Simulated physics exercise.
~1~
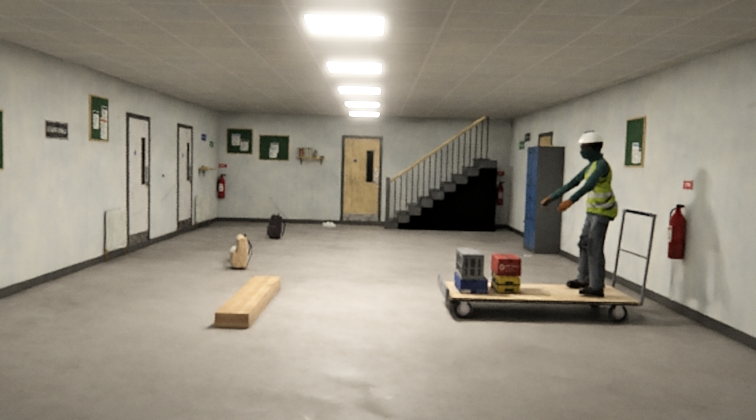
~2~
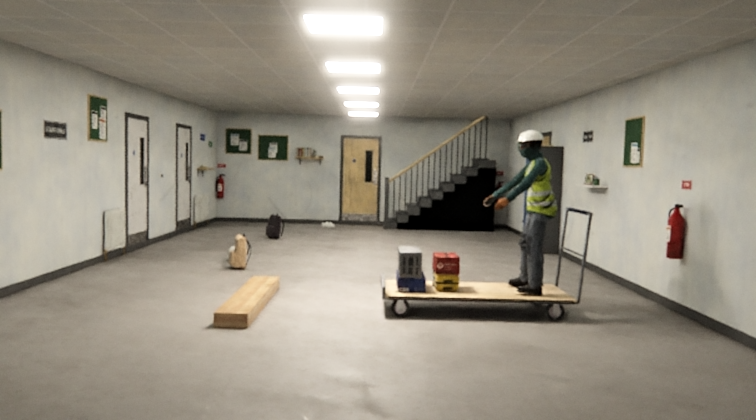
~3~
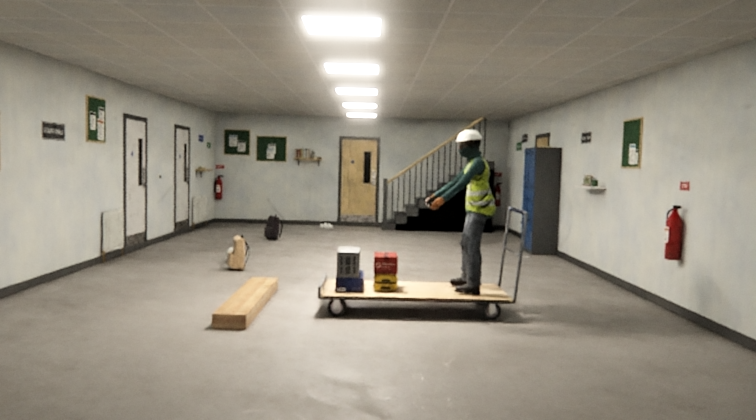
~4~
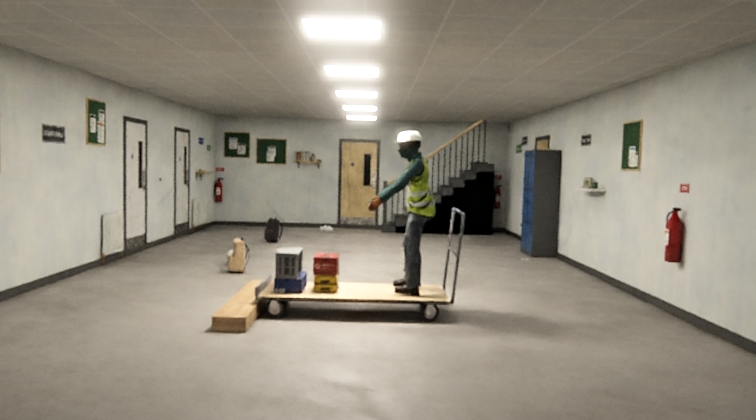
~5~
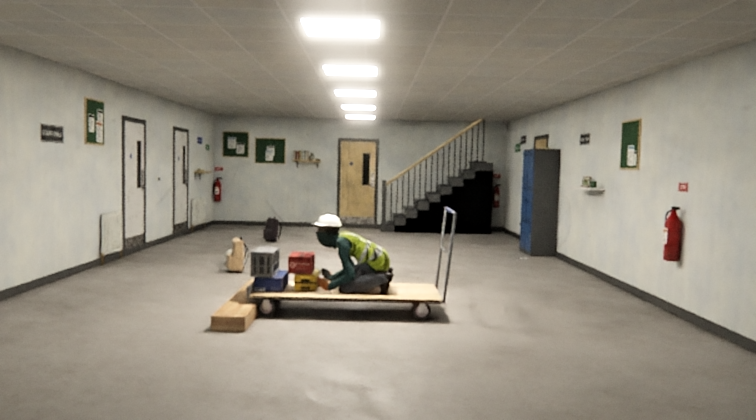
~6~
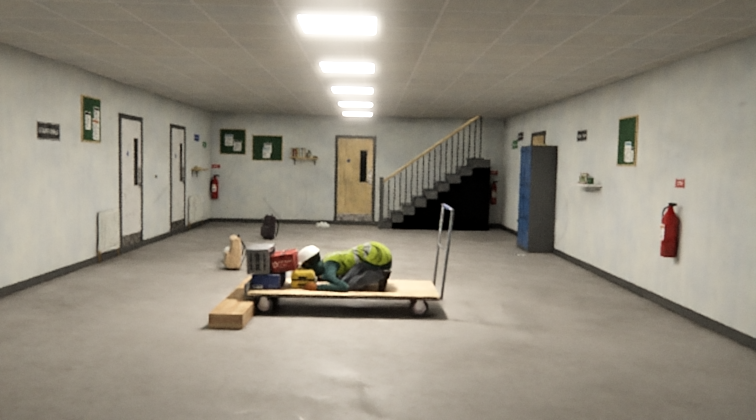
A worker in a white hard hat and yellow hi-vis vest stands at the right end of a flatbed trolley, arms stretched forward, in a grey-walled corridor seen side-on by a slightly swaying camera. Near the deck's left end, a grey crate sits on a blue case and a red carton on a yellow one. The trolley rolls left and stops against a wooden beam on the floor. The worker folds down and forward as the stacked pieces shift left. Finally the worker lies slumped face down behind the items, all still on the deck.
